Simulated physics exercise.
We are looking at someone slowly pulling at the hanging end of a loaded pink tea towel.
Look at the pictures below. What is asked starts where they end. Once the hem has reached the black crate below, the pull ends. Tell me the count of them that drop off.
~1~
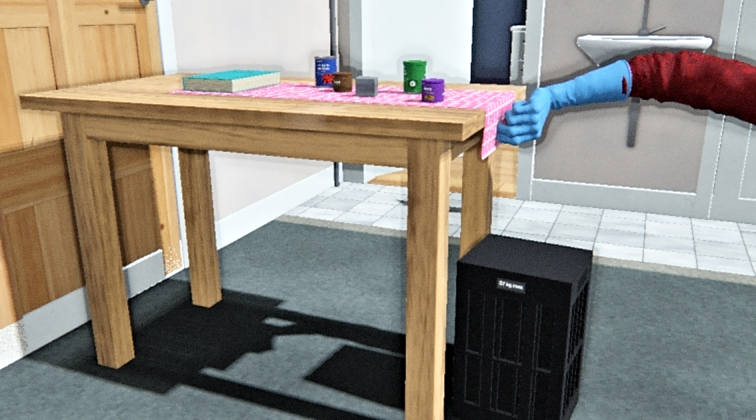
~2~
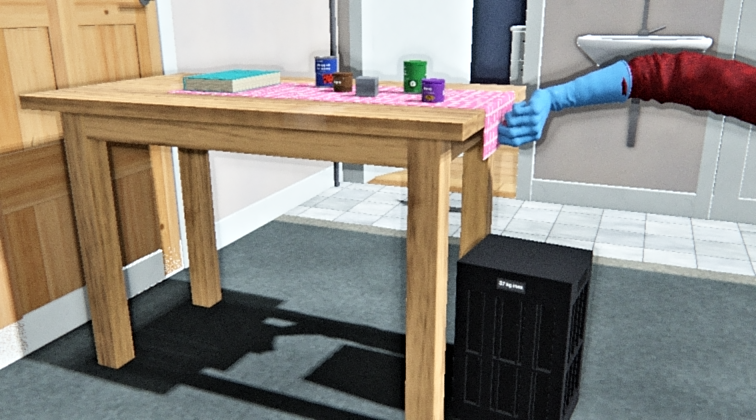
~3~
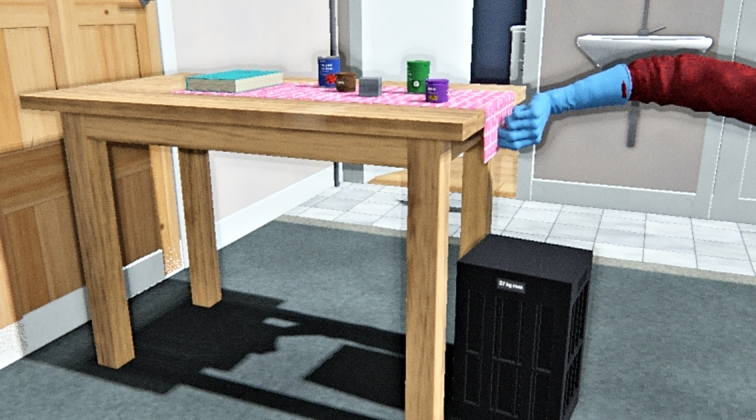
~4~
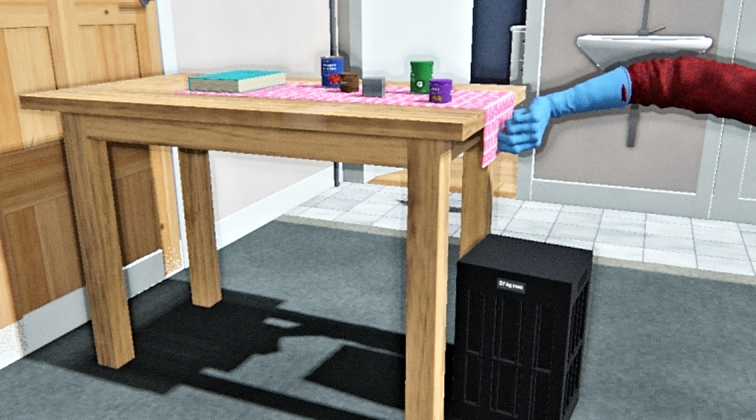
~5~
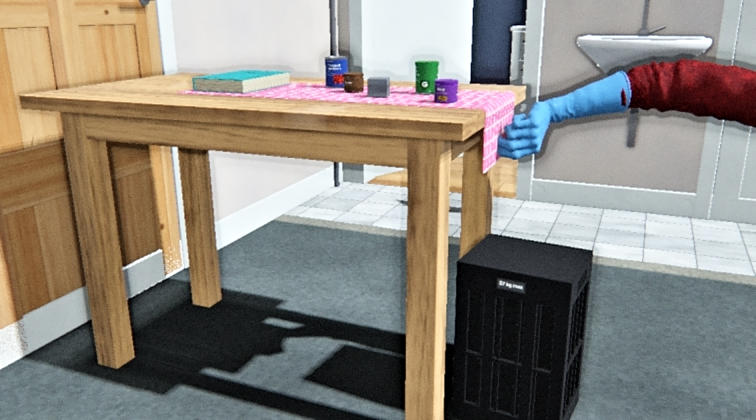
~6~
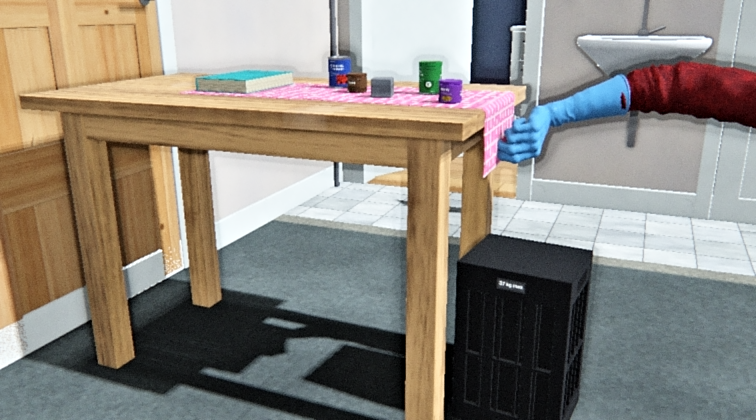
The count is two.
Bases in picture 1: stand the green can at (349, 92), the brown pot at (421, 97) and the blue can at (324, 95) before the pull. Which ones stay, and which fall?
The green can stays put, the brown pot topples down, and the blue can stays put.
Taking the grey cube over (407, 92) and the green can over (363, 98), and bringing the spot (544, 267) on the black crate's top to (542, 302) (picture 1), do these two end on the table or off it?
Well, the grey cube is dislodged, and the green can is dislodged.
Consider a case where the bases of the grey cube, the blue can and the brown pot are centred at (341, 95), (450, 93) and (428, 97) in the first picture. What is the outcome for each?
Grey cube: Still on; blue can: Off; brown pot: Off.
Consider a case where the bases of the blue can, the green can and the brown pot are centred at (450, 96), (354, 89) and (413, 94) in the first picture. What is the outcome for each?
Here's what happens: The blue can leaves its perch, the green can remains aboard, the brown pot leaves its perch.
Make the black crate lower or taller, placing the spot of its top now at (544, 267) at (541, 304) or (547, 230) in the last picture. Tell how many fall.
The first gives 3, the second 1.
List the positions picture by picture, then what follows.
Hem (482, 159); purple pot (433, 79); green can (415, 61); grey cube (367, 77); brown pot (342, 73); blue can (326, 57); top of the crate (544, 267), in the first picture.
Hem (484, 160); purple pot (433, 79), in the second picture.
Hem (484, 164); green can (418, 61), in the third picture.
Hem (482, 168); grey cube (374, 77); top of the crate (544, 267), in the fourth picture.
Hem (484, 173); brown pot (353, 73), in the fifth picture.
Hem (483, 177); purple pot (451, 80); green can (431, 62); grey cube (383, 78); brown pot (357, 73); blue can (339, 57), in the sixth picture.
Soon after, hem near (498, 200); all still up.
After that, hem on the crate; purple pot and green can gone.
In the end, hem on the crate; purple pot and green can gone. It carries off two.
